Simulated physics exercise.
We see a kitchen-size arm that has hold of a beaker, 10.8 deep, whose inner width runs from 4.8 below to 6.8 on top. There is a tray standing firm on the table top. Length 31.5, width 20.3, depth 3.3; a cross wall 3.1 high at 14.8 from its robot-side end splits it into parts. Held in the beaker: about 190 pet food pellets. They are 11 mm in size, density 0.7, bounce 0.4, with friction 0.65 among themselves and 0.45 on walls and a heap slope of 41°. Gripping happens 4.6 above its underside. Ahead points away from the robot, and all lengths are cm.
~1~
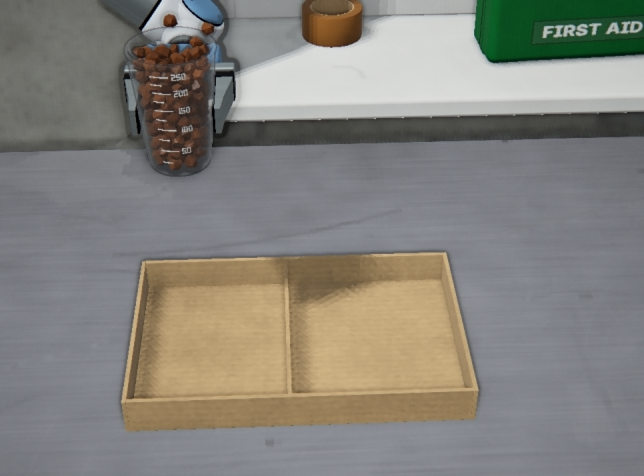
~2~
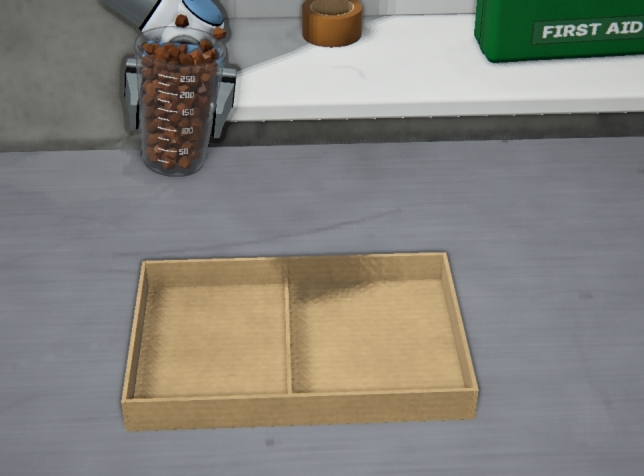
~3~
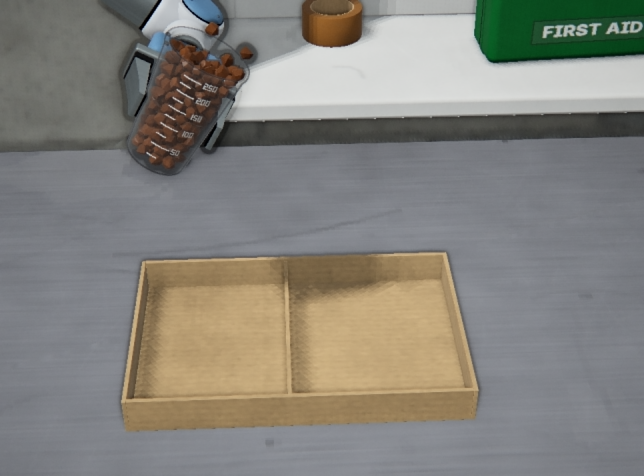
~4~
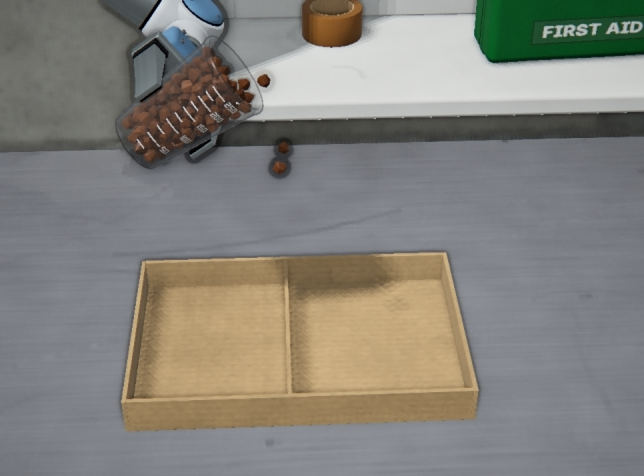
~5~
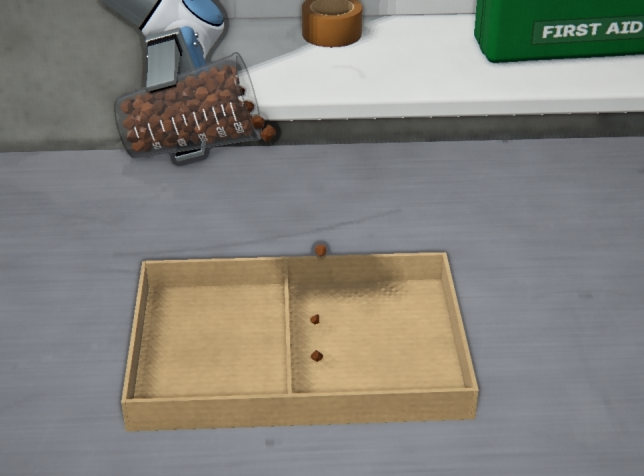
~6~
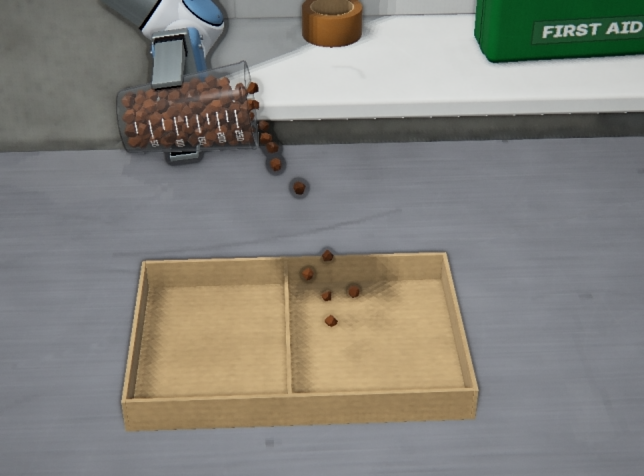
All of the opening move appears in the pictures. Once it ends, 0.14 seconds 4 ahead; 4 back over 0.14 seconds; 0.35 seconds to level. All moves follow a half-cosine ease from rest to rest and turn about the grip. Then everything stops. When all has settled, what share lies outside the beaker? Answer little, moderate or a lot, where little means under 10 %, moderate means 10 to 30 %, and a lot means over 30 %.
A lot.
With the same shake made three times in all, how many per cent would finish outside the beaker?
Estimate for that case: 70 %.
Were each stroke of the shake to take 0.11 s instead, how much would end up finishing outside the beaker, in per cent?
Roughly 55 percent would.
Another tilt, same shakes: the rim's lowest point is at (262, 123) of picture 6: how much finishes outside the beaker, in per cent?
20 percent or so.
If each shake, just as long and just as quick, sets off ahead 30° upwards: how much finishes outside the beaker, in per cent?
About 45 per cent.
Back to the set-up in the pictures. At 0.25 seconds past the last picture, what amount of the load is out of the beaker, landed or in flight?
Share gone: Around 25 %.
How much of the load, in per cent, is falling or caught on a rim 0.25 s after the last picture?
Roughly 20 per cent.
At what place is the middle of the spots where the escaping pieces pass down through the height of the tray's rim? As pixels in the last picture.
They come through centred close to (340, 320).
Then, 0.25 s after the last picture, tilted 83° forward, highest piece 29 above the table; 139 in the beaker, 13 in the far-side part, 39 in flight or on a rim.
Then, 0.50 s after the last picture, tilted 24° forward, highest piece 32 above the table; 114 in the beaker, 60 in the far-side part, 12 in the robot-side part, 2 on the table or floor, 3 in flight or on a rim.
Then, 0.83 s after the last picture, level, highest piece 31 above the table; 114 in the beaker, 62 in the far-side part, 12 in the robot-side part, 3 on the table or floor.
Then, 1.88 s after the last picture, level, highest piece 31 above the table; 114 in the beaker, 62 in the far-side part, 12 in the robot-side part, 3 on the table or floor.
Final count, 114 in the beaker, 62 in the far-side part, 12 in the robot-side part, 3 on the table or floor. That is 40 % outside the beaker.
